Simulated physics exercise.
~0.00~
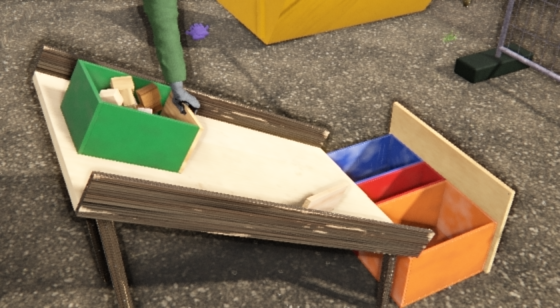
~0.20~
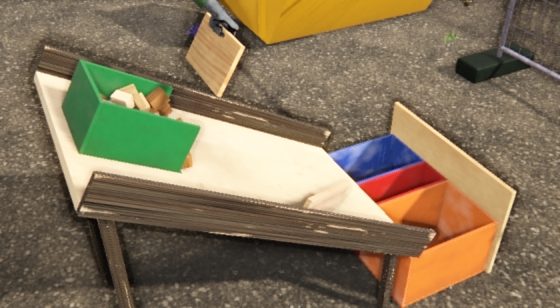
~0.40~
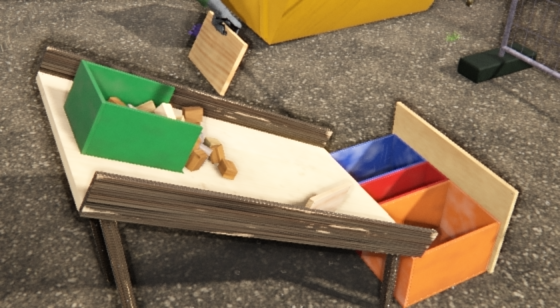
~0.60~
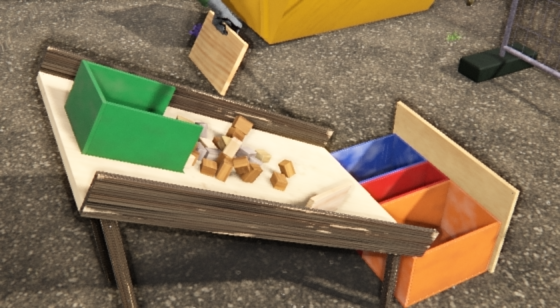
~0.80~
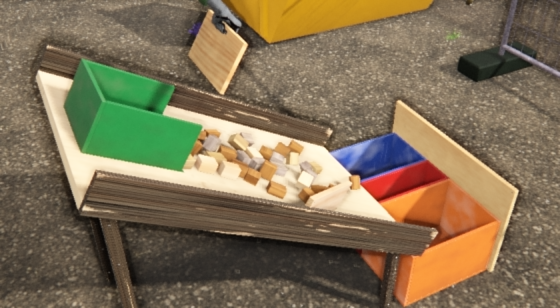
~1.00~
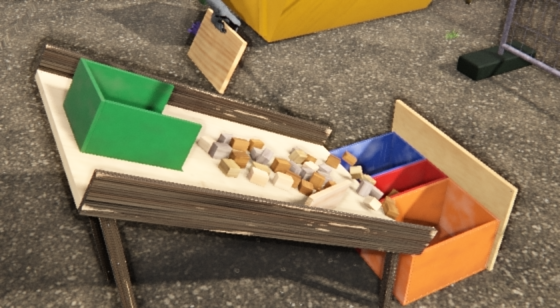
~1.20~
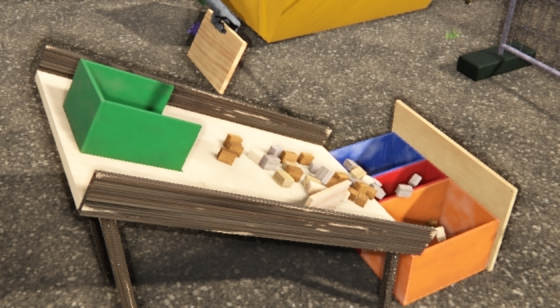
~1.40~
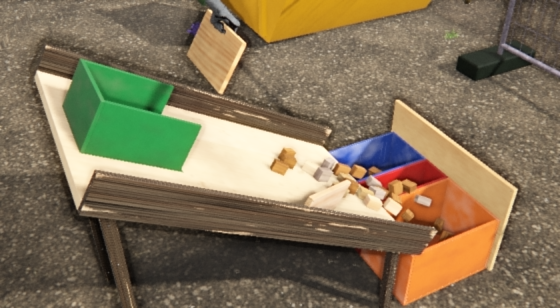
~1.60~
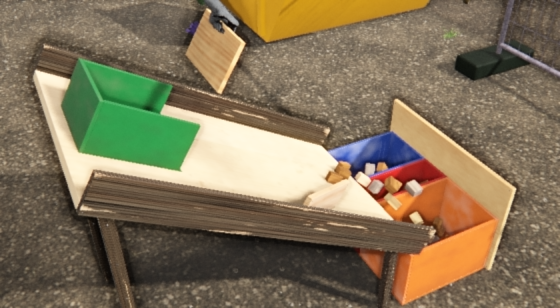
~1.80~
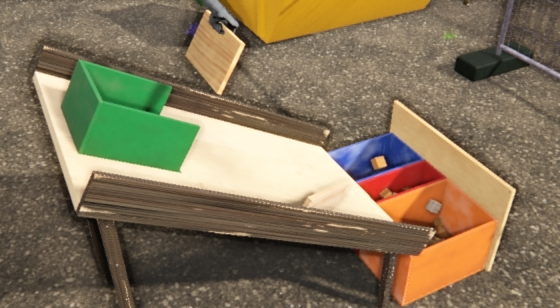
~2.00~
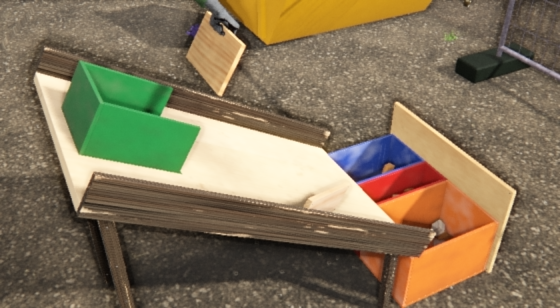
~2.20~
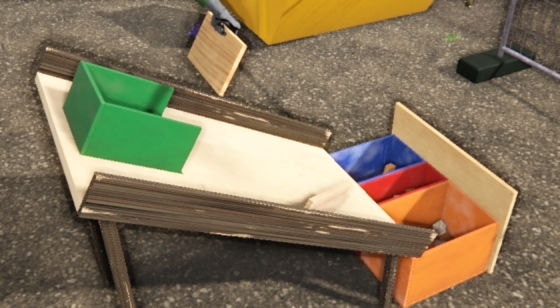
Wooden blocks spill from a green pen, slide down a slope and drop into coloured bins.
